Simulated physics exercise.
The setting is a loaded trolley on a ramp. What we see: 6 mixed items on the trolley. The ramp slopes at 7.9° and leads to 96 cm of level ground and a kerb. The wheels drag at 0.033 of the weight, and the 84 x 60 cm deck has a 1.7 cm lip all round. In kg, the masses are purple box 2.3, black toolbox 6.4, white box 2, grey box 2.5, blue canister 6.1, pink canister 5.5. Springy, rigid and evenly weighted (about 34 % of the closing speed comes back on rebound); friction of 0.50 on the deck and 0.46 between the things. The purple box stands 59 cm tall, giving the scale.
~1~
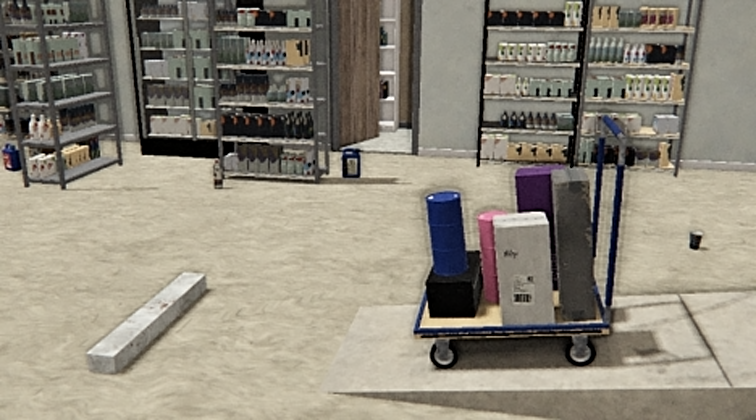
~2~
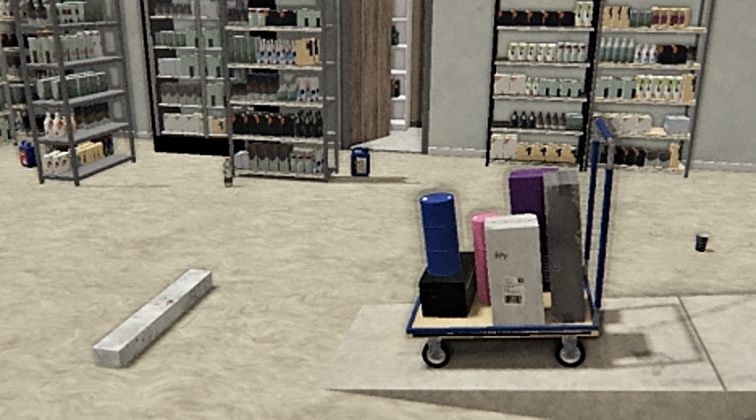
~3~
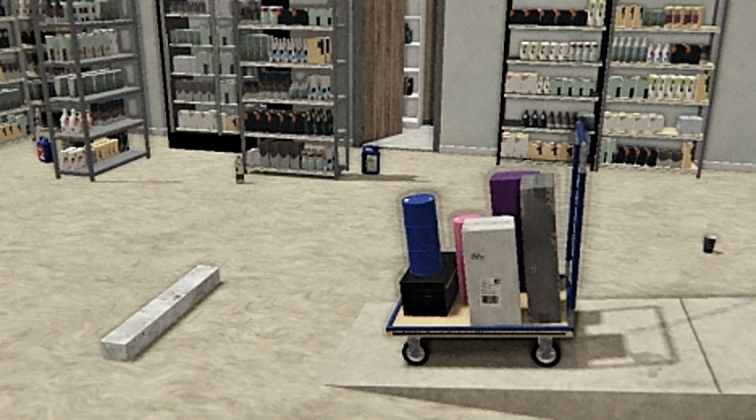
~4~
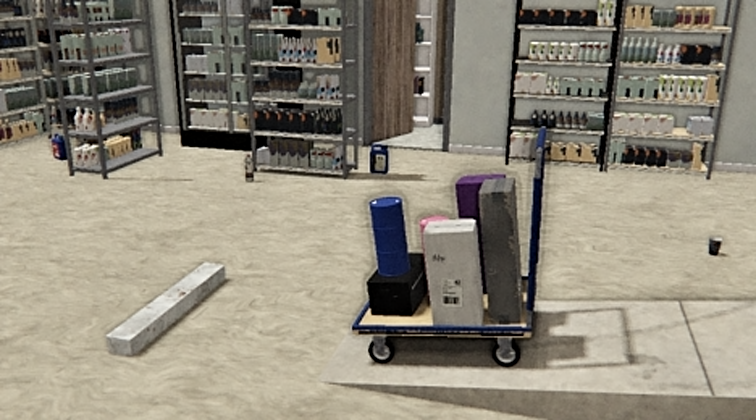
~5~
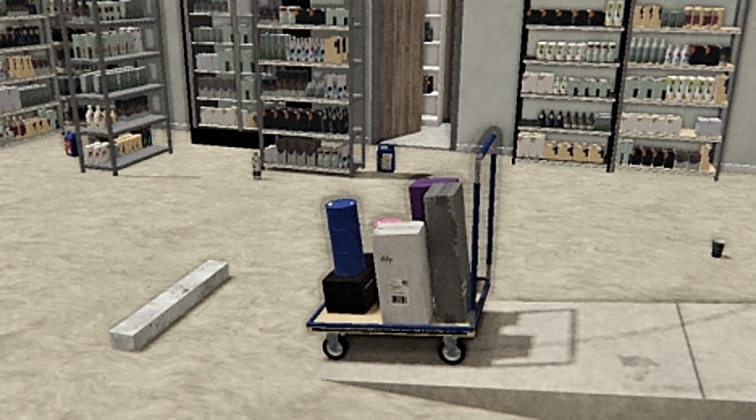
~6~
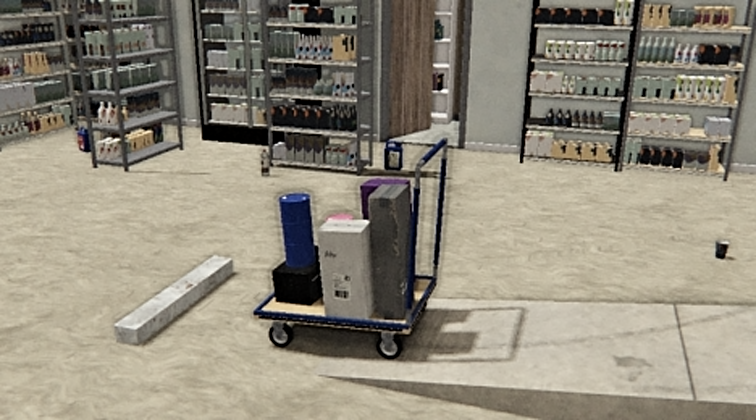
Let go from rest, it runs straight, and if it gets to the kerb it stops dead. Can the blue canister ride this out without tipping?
I think it overbalances.
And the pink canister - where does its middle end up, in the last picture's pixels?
(238, 243).
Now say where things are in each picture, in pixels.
In the first frame, 141 cm to the kerb; blue canister (447, 233).
In the second frame, 139 cm to the kerb; white box (515, 271); grey box (564, 247).
In the third frame, 130 cm to the kerb.
In the fourth frame, 114 cm to the kerb; black toolbox (401, 283); white box (455, 273).
In the fifth frame, 91 cm to the kerb; grey box (449, 253).
In the sixth frame, 62 cm to the kerb; blue canister (298, 230).
Then, 0.60 s past the last view, trolley at the kerb; blue canister shifted 6 cm near (189, 216); grey box tipped 6° against what carries it; pink canister tipped 4° against what carries it.
Then, 0.80 s past the last view, trolley at the kerb; blue canister tipped 21° against what carries it near (176, 211); grey box tipped 23° against what carries it; purple box tipped 16° against what carries it.
Then, 1.10 s past the last view, trolley at the kerb; blue canister now off the trolley; grey box tipped 30° against what carries it; white box tipped 30° against what carries it.
Then, 1.60 s past the last view, trolley at the kerb; grey box tipped 30° against what carries it; white box tipped 30° against what carries it; purple box tipped 9° against what carries it.
Finally, off the trolley and tipped over, blue canister; not toppled but over 10 cm from the start, white box and grey box; the other 3 still in place (within 10 cm). Final places as that camera would see them, blue canister near (135, 283).
